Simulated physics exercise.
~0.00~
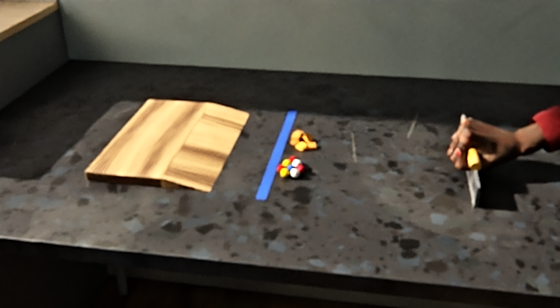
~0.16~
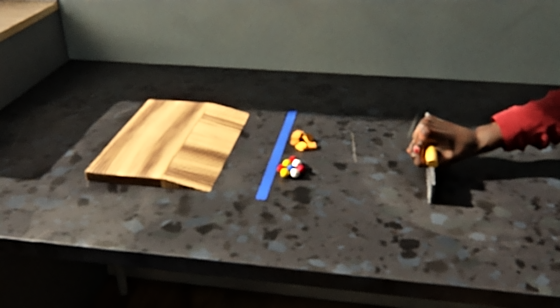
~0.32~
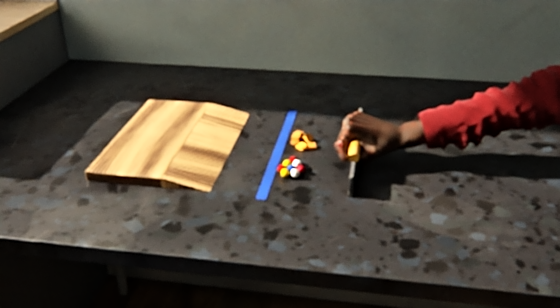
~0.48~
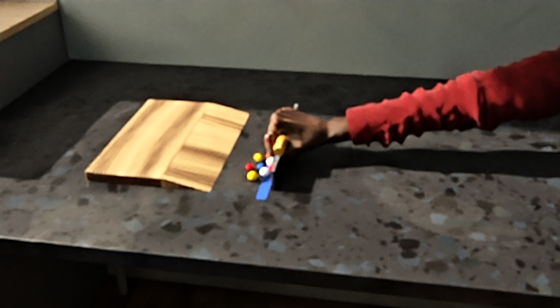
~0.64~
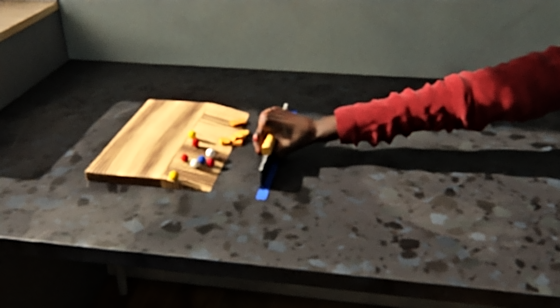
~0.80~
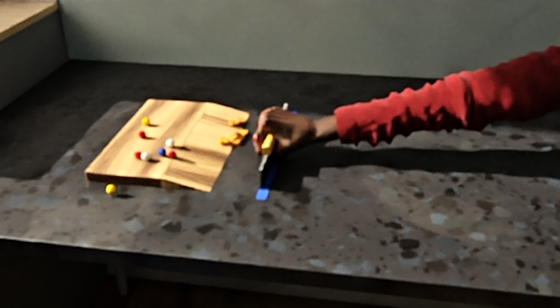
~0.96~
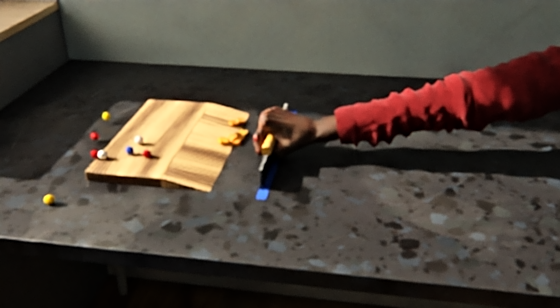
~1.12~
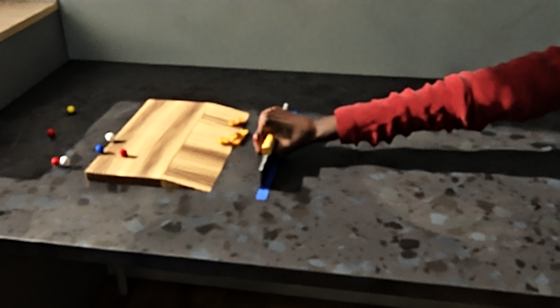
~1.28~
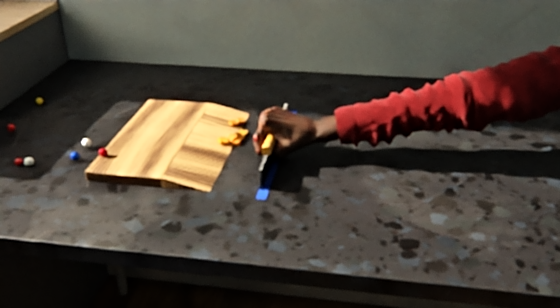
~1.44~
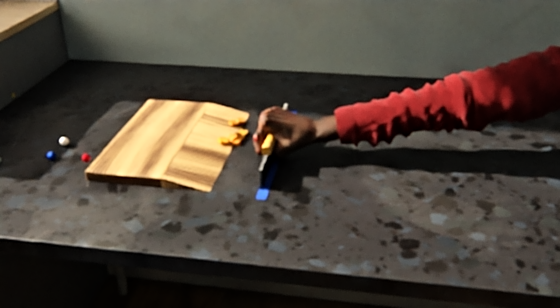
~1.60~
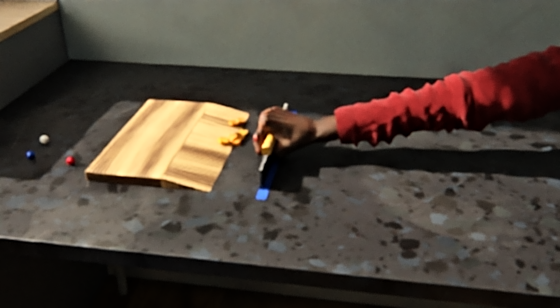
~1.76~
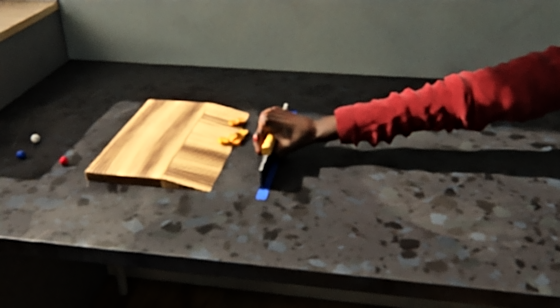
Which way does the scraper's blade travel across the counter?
The blade travels to the left, toward the wooden ramp, and stops at the blue tape.
A red-sleeved hand slid a scraper left across a dark speckled counter, knocking small colorful balls over a wooden ramp before stopping at the blue tape. Some rolled out of view, three stayed beyond the ramp, and yellow pieces remained by its right edge.
